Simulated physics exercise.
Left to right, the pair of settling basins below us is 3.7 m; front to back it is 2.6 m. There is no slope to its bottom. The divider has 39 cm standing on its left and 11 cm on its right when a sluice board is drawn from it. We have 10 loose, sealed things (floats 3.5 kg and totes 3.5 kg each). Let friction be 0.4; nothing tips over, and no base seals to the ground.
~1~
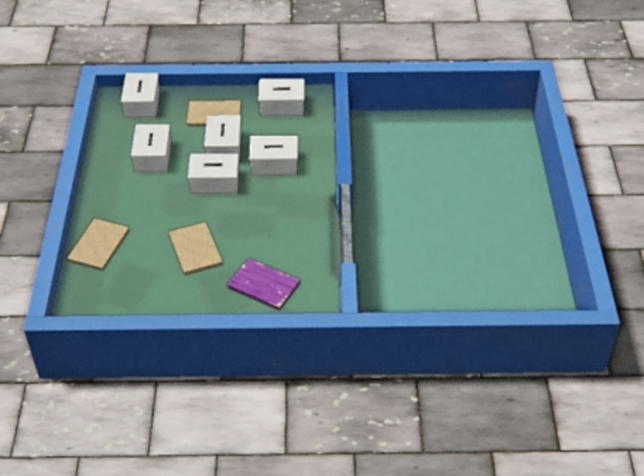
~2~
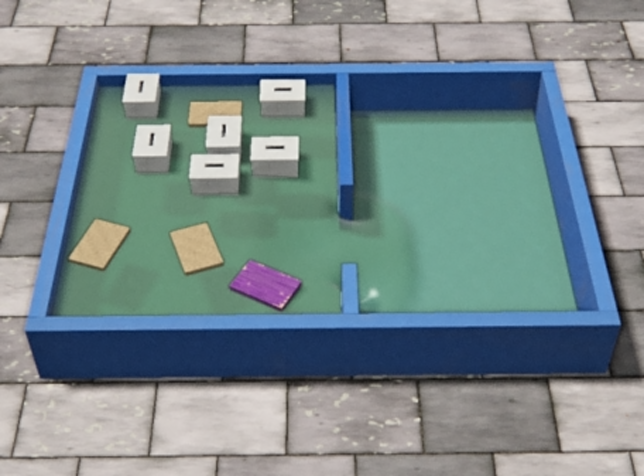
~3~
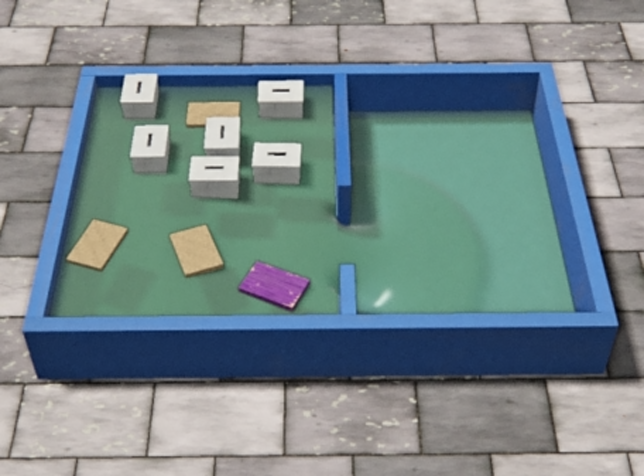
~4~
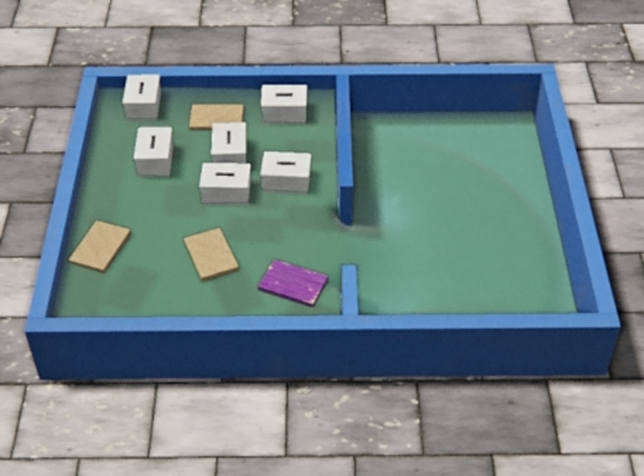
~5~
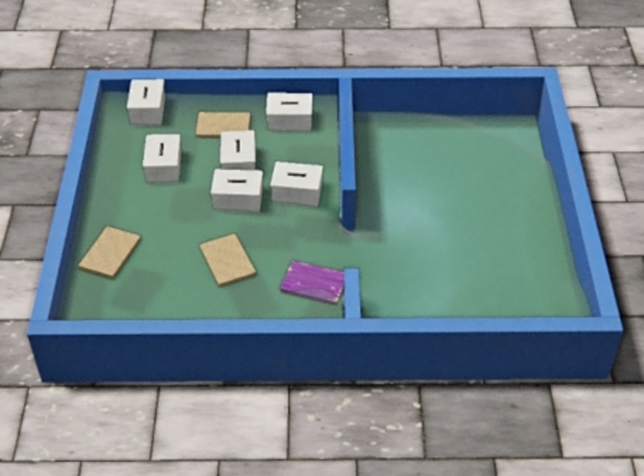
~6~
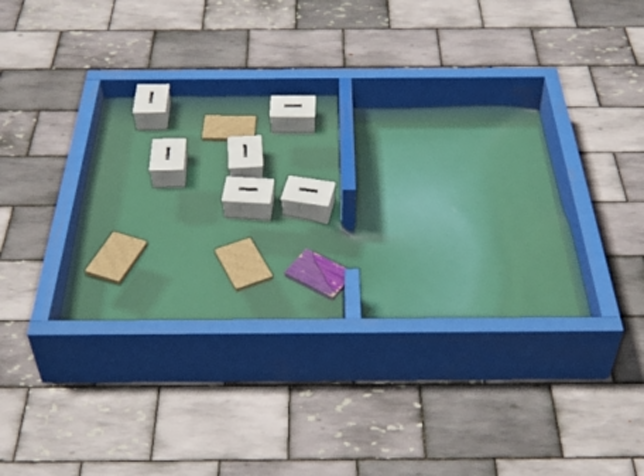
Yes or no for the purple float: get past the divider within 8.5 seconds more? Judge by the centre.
Purple float: Over.
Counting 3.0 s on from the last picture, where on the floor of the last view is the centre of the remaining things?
They're centred close to (275, 224).
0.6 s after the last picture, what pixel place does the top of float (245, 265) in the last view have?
It would be close to (269, 267) by then.
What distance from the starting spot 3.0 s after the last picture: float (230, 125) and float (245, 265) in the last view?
First 30 cm, then 80 cm.
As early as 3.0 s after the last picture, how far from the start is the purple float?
100 cm or so by then.
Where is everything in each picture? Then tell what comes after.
The first frame shows the purple float at (264, 282), afloat; 39 cm deep round most things; 0 of 10 have shifted.
The second frame shows the purple float at (266, 284), afloat; 39 cm deep round most things; 0 of 10 have shifted.
The third frame shows the purple float at (274, 284) floats, 9 cm from its start; 39 cm deep round most things; 1 of 10 have shifted.
The fourth frame shows the purple float at (293, 281), afloat, 22 cm from its start; about 2460 L in view; 5 of 10 have shifted.
The fifth frame shows the purple float at (314, 281) floats, 36 cm from its start; 35 cm deep round most things; 9 of 10 have shifted.
The sixth frame shows the purple float at (319, 272), afloat, 42 cm from its start; 34 cm deep round most things; 10 of 10 have shifted.
Then, 0.6 s after the last picture the purple float is near (397, 270), 1.0 m from its start, afloat; 2 of 10 are over the mark; 10 afloat.
Then, 3.0 s after the last picture the purple float is near (405, 278), 1.0 m from its start, afloat; 2 of 10 are over the mark; 10 afloat.
Then, 5.5 s after the last picture the purple float is near (408, 311), 1.0 m from its start, afloat; 2 of 10 are over the mark; 10 afloat.
Then, 8.5 s after the last picture the purple float is near (436, 271), 1.2 m from its start, afloat; 3 of 10 are over the mark; 10 afloat.
